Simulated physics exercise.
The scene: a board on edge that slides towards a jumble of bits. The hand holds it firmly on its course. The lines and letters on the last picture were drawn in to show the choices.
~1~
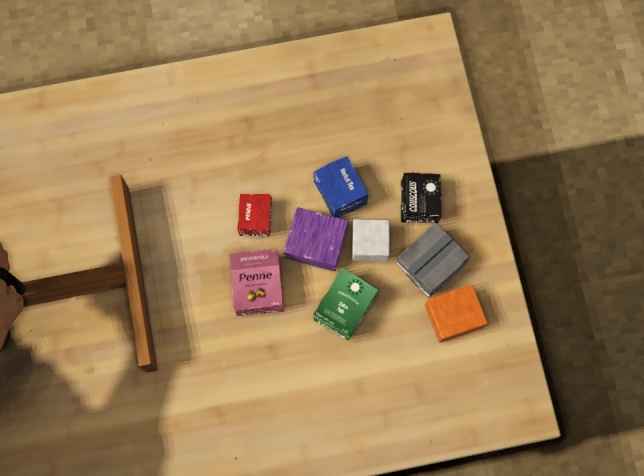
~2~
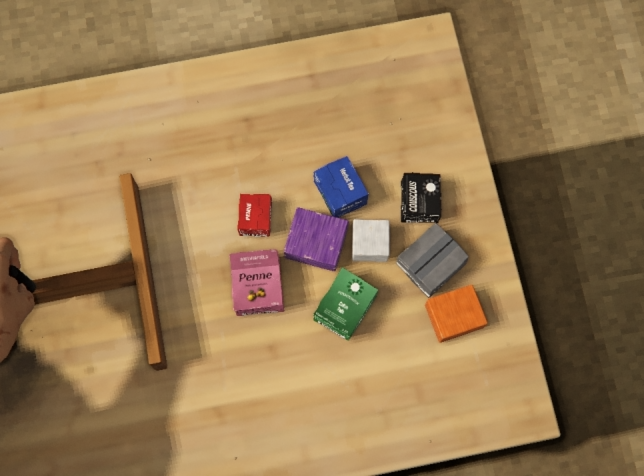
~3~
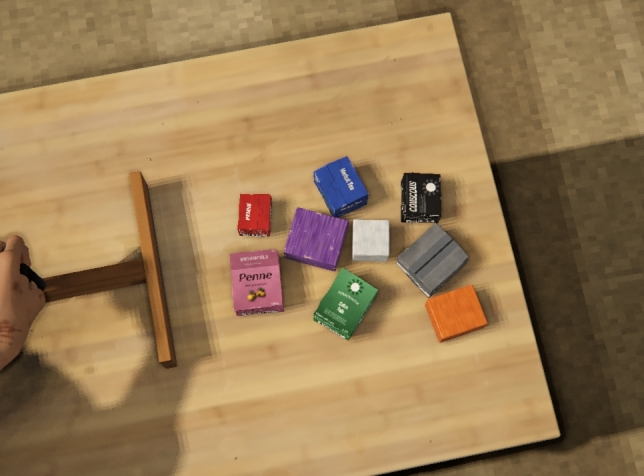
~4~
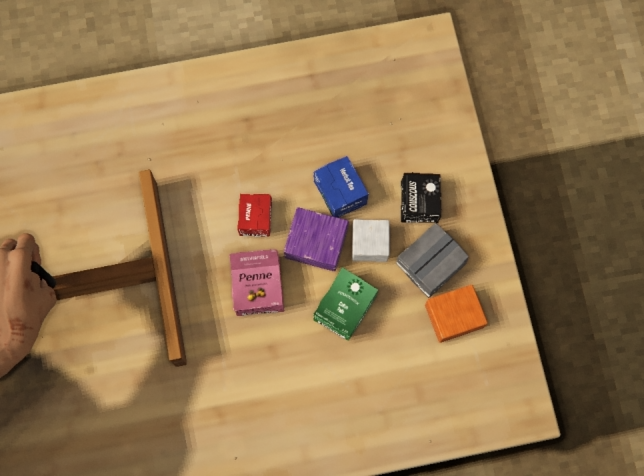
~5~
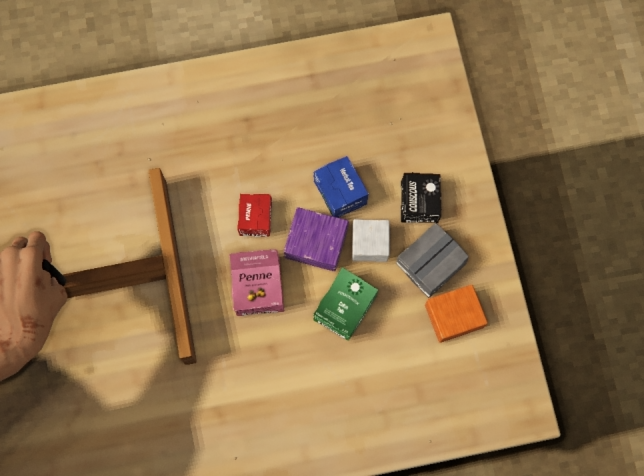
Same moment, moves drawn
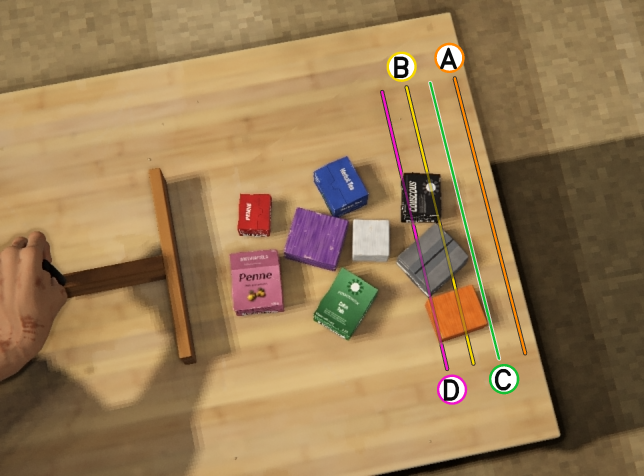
A hand sliding a wooden board on edge slowly rightwards across a tabletop towards a still cluster of colourful packets and blocks.
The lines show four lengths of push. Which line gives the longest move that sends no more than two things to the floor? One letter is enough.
At D, and not beyond.
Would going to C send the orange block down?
Yes.
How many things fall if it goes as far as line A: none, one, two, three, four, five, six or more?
In all, six or more.
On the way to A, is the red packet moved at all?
Yes.
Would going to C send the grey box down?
By then, yes.
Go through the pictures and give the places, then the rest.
In the first picture, black packet (421, 198); blue packet (341, 188); pink packet (257, 283).
In the second picture, board (140, 266); red packet (255, 215).
In the third picture, board (149, 264); purple block (317, 240).
In the fourth picture, board (160, 262); green box (346, 305).
In the fifth picture, board (169, 260); black packet (421, 198); blue packet (341, 188); pink packet (257, 283).
On the copy, A at (489, 211); B at (439, 220); C at (463, 216); D at (413, 225).
On D. First, board (258, 243); white block (388, 236); blue packet (347, 177).
Then, board (346, 226); white block (465, 212); black packet (445, 167).
Finally, board (411, 214); white block over the edge; black packet over the edge; two fallen.
By contrast, A drops nine; B drops five; C drops five.
